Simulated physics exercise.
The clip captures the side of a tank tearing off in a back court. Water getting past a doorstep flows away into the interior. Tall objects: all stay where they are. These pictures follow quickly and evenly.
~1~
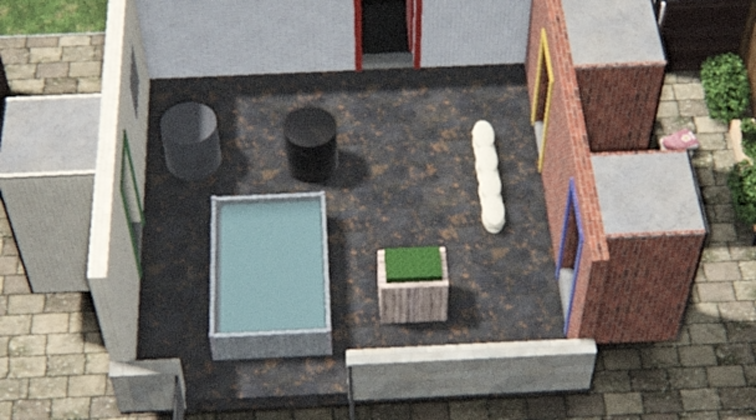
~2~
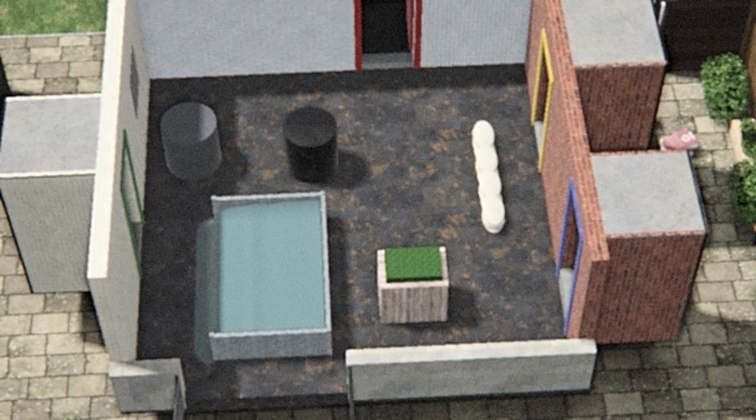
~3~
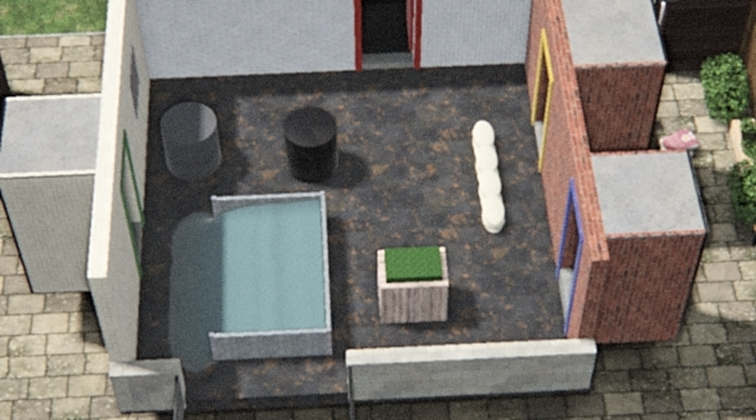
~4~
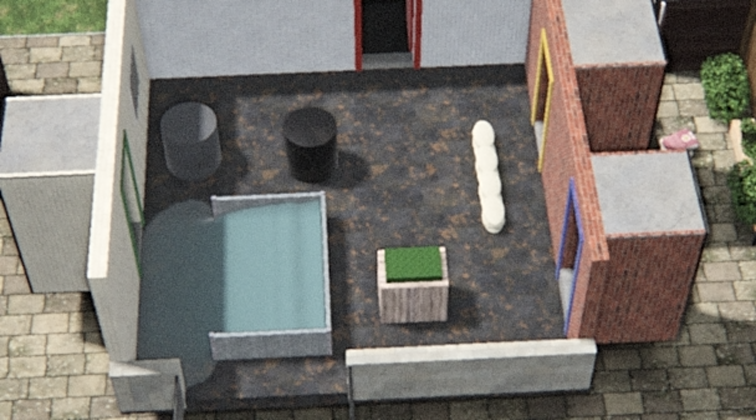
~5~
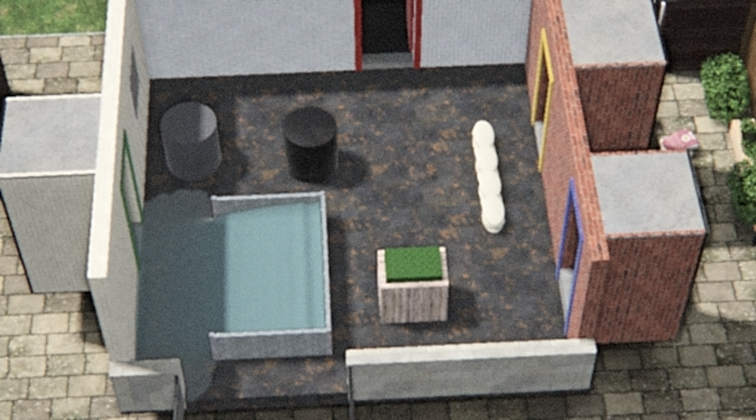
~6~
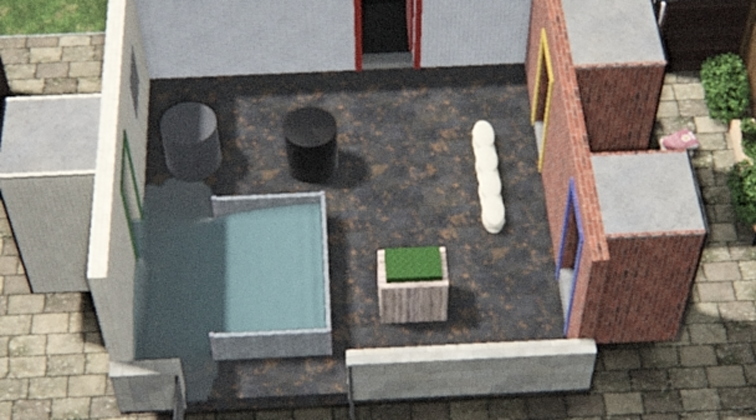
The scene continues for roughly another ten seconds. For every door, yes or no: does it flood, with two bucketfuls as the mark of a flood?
Red door: No, blue door: No, yellow door: No, green door: Yes.
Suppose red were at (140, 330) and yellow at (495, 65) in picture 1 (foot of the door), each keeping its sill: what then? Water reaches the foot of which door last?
Answer: The yellow-painted one.
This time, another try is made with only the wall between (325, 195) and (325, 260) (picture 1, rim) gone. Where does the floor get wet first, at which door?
Answer: The door marked blue.
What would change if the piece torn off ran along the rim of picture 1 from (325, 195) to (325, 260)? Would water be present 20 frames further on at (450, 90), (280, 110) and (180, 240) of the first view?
Log: Point 1 inundated; point 2 unreached; point 3 unreached.
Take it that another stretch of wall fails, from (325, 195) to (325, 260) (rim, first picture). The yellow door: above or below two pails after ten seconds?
The yellow door falls short.
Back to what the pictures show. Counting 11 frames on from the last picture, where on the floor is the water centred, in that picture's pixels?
That puts it at around (202, 287).
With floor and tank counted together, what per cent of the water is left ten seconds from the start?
My figure: Some 70 per cent.
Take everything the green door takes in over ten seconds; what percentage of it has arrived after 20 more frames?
Share by then: 100 in a hundred.
A moment on, water covers 15 % of the floor; the red door not reached, the blue door not reached, the yellow door not reached, the green door over two buckets in.
Next, water covers 25 % of the floor; the red door not reached, the blue door not reached, the yellow door not reached, the green door far over two buckets in.
Then, water covers 40 % of the floor; the red door not reached, the blue door not reached, the yellow door not reached, the green door far over two buckets in.
Later, water covers 65 % of the floor; the red door wet at the sill, nothing in, the blue door wet at the sill, nothing in, the yellow door not reached, the green door far over two buckets in.
In the end, water covers 85 % of the floor; the red door wet at the sill, nothing in, the blue door wet at the sill, nothing in, the yellow door wet at the sill, nothing in, the green door far over two buckets in.
